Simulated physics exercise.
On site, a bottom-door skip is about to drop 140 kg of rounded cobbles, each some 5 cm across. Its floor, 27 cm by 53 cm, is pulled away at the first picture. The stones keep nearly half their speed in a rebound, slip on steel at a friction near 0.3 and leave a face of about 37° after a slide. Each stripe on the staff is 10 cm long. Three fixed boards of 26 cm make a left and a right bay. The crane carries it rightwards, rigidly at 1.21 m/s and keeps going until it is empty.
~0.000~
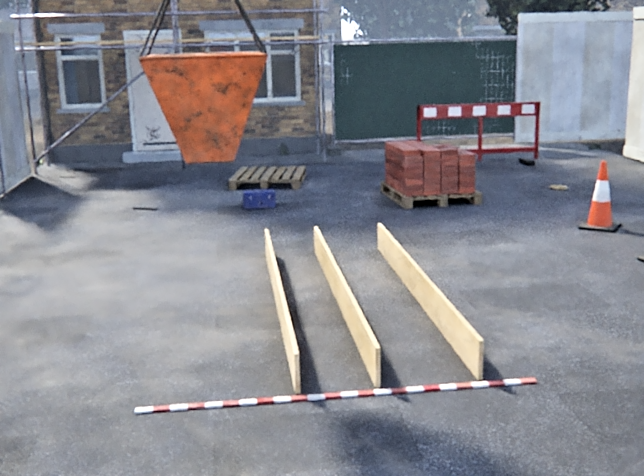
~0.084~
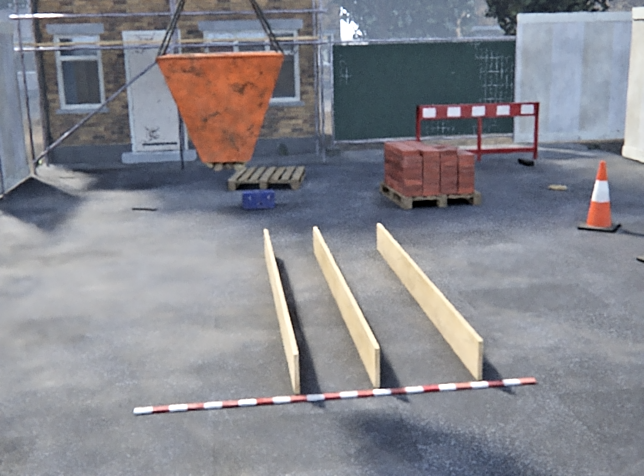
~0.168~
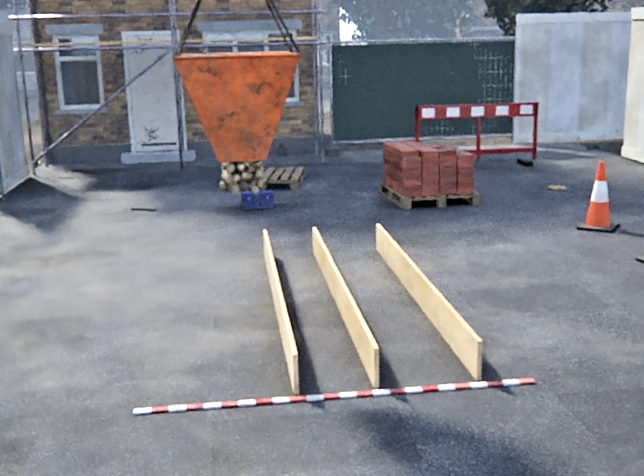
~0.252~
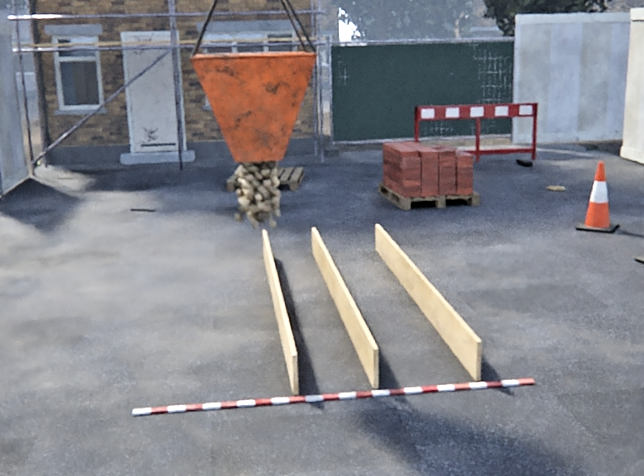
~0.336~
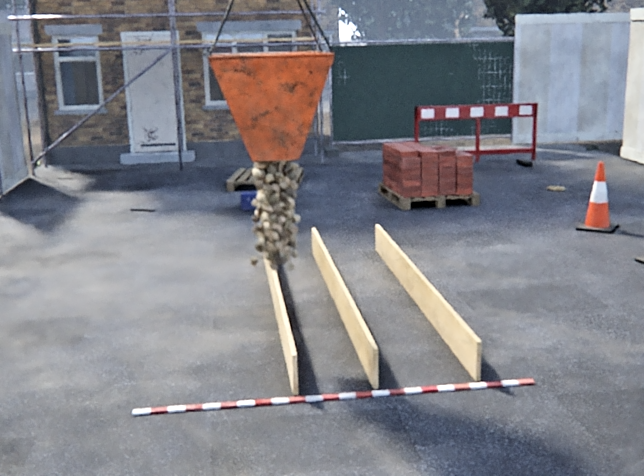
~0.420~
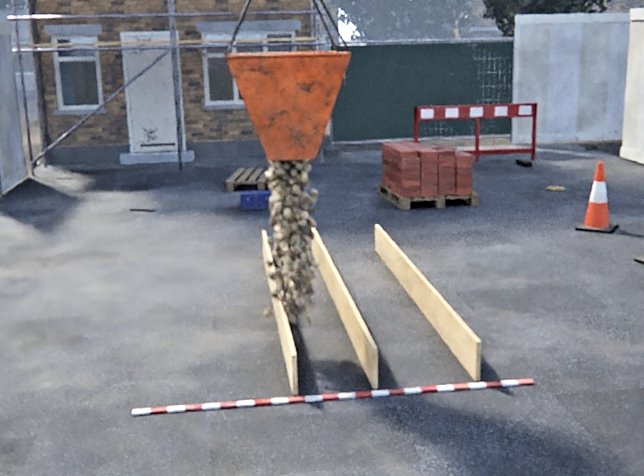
An orange skip swings rightwards above a paved yard, dropping rounded cobbles in a lengthening stream.
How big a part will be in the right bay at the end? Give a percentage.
Some 43 per cent of it.
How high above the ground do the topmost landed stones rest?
Some 22 cm high.
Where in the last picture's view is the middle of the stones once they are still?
Near (349, 347).
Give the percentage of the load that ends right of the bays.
Near 0 in a hundred.
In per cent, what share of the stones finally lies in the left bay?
Near 55 in a hundred.
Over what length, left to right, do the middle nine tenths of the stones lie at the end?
About 100 cm.
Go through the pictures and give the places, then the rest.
In the first picture, the outlet is at (209, 153); nothing has dropped yet.
In the second picture, the outlet is at (226, 153); 5 % is out.
In the third picture, outlet at (242, 153), the stream shows down to (241, 186); 84 % still inside.
In the fourth picture, outlet at (259, 153), the stream shows down to (257, 219); 70 % still inside.
In the fifth picture, outlet at (275, 152), the stream shows down to (274, 261); 56 % still inside.
In the sixth picture, outlet at (292, 151), the stream shows down to (294, 311); 43 % still inside.
After 0.7 s, 1 % in the bottom-door skip, 0 % falling or lying left of the bays, 95 % falling or lying in the left bay, 4 % falling or lying in the right bay; the stones farthest right are at (374, 314).
After 1.1 s, 0 % in the bottom-door skip, 0 % falling or lying left of the bays, 57 % falling or lying in the left bay, 43 % falling or lying in the right bay; the stones farthest right are at (443, 335).
After 1.7 s, 0 % in the bottom-door skip, 0 % falling or lying left of the bays, 57 % falling or lying in the left bay, 43 % falling or lying in the right bay; the stones farthest right are at (460, 343).
After 2.6 s, 0 % in the bottom-door skip, 0 % falling or lying left of the bays, 57 % falling or lying in the left bay, 43 % falling or lying in the right bay; the stones farthest right are at (463, 344).
After 4.5 s, 0 % in the bottom-door skip, 0 % left of the bays, 57 % in the left bay, 43 % in the right bay; the stones farthest right are at (463, 344).
